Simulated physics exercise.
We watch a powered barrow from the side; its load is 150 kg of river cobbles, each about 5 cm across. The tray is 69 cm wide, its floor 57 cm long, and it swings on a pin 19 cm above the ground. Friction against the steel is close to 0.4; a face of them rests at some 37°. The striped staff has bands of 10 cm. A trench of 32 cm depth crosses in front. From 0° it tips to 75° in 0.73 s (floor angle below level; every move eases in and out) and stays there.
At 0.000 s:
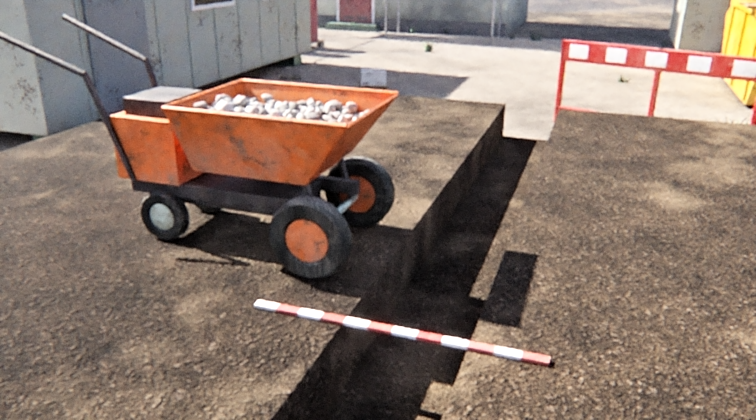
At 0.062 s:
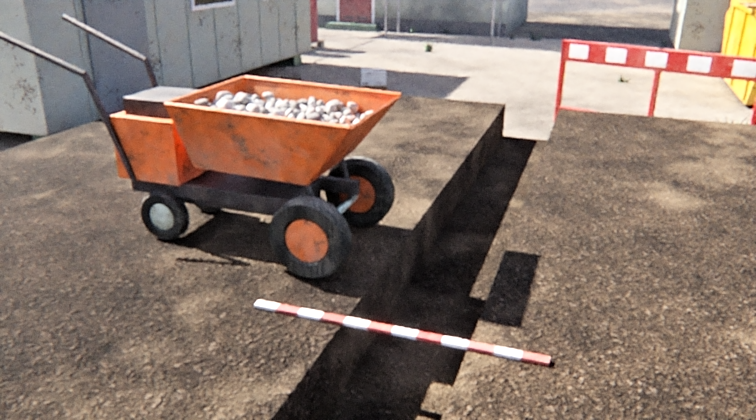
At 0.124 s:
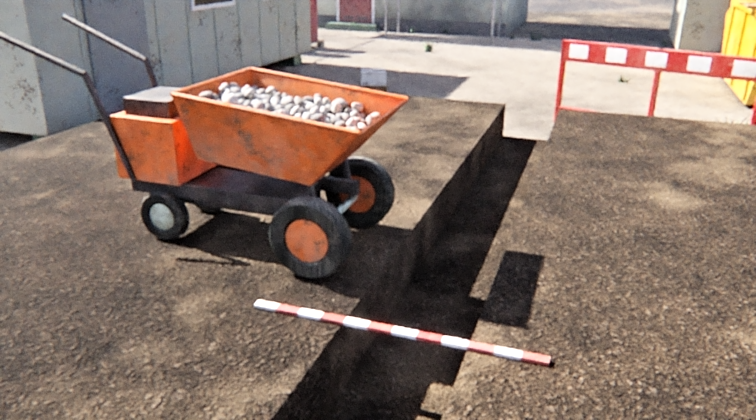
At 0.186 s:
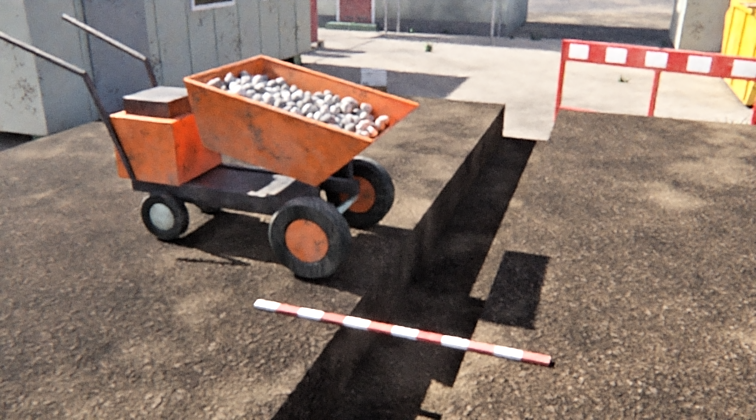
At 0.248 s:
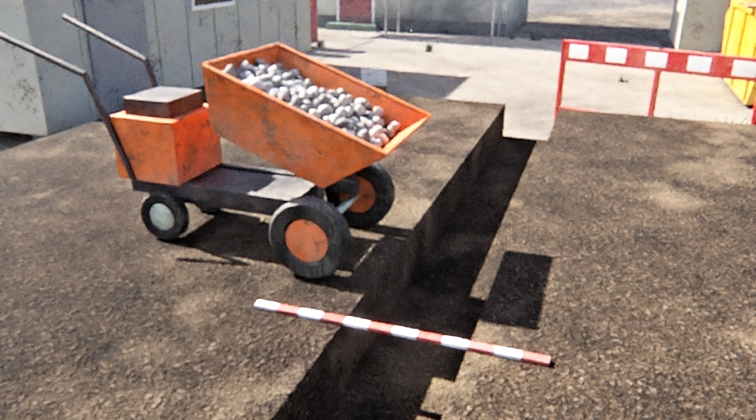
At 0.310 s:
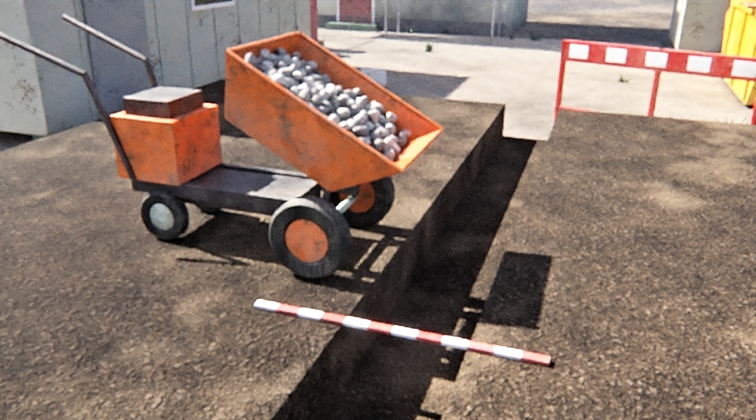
On a sunlit work site, an orange powered barrow loaded with grey stones stands left of a dark trench, beyond a red-and-white striped staff, as its tray steadily tilts toward the right, the rear rising and front edge lowering.
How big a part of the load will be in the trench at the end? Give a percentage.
Some 55 per cent of it.
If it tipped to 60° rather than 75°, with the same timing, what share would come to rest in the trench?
Then about 40 per cent.
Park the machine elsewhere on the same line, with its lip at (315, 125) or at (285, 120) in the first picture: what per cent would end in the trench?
First some 85, then 100 per cent.
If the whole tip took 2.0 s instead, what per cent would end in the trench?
In that case some 75 per cent.
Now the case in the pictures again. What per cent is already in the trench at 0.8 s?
Some 20 per cent.
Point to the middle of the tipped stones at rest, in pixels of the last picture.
Near (487, 308).
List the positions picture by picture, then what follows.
In the first frame, lip at (347, 127), floor tilted 0°, highest stones at (270, 104).
In the second frame, lip at (350, 128), floor tilted 2°, highest stones at (257, 102); the stones move at 0.4 m/s on average.
In the third frame, lip at (359, 133), floor tilted 6°, highest stones at (243, 94); the stones move at 0.7 m/s on average.
In the fourth frame, the tray is at 12°, its lip at (372, 142); the top of the load is at (252, 83); the stones move at 1.0 m/s on average.
In the fifth frame, the tray is at 20°, its lip at (387, 155); the top of the load is at (266, 71); the stones move at 1.2 m/s on average.
In the sixth frame, lip at (402, 171), floor tilted 29°, highest stones at (285, 60); the stones move at 1.4 m/s on average.
After 0.6 s the floor is at 64°; 100 % in the tray; the foremost stones are at (434, 211).
After 0.8 s the floor is at 75°; 61 % in the tray, 21 % in the trench, 17 % past the trench; the foremost stones are at (535, 292).
After 1.2 s the floor is at 75°; 12 % in the tray, 43 % in the trench, 44 % past the trench; the foremost stones are at (733, 321).
After 3.1 s the floor is at 75°; 0 % in the tray, 55 % in the trench, 45 % past the trench; the foremost stones are past the picture's edge.
